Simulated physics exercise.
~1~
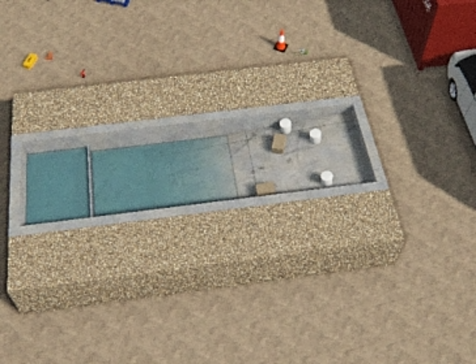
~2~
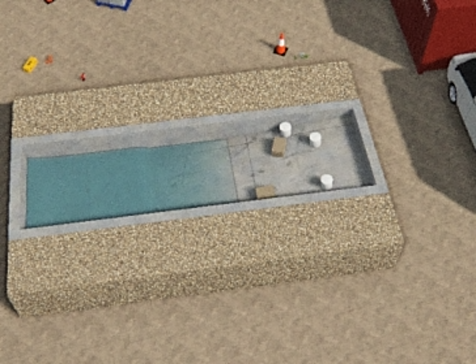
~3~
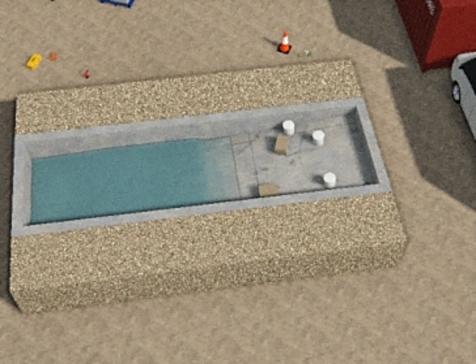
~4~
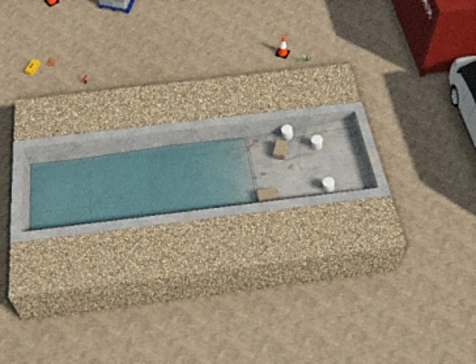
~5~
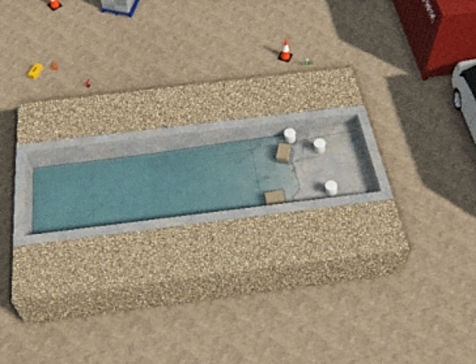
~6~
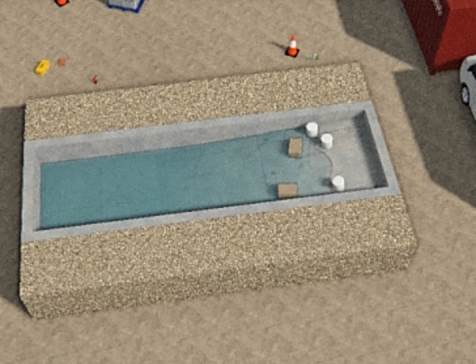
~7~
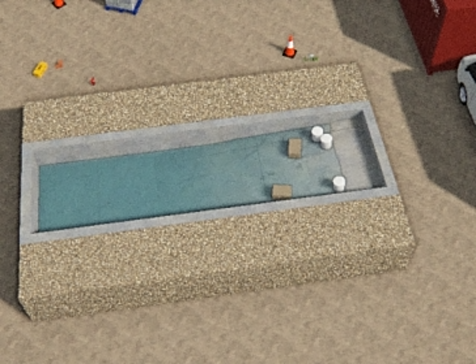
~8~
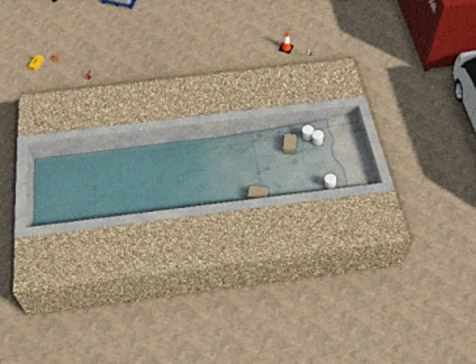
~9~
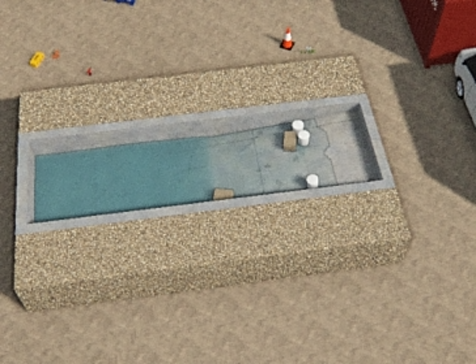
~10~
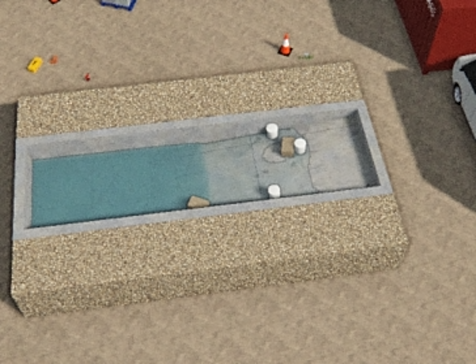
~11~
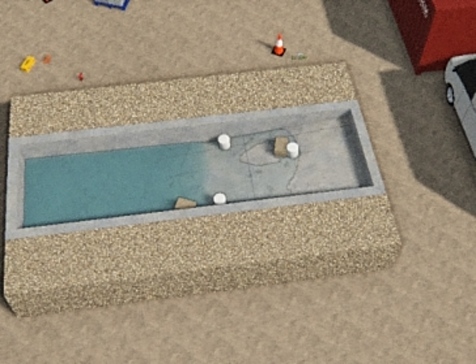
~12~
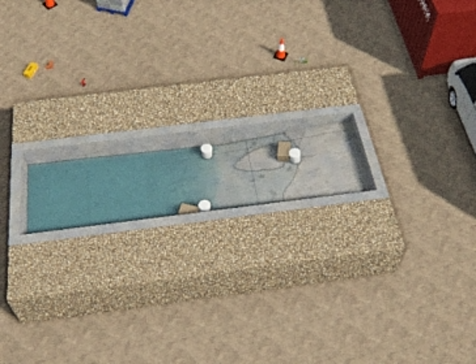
In a long concrete basin on sandy ground, a divider holding back water vanished and the water spread right, nudging white pails and brown crates before drawing back and carrying most of them left, where they ended scattered near the water's edge.
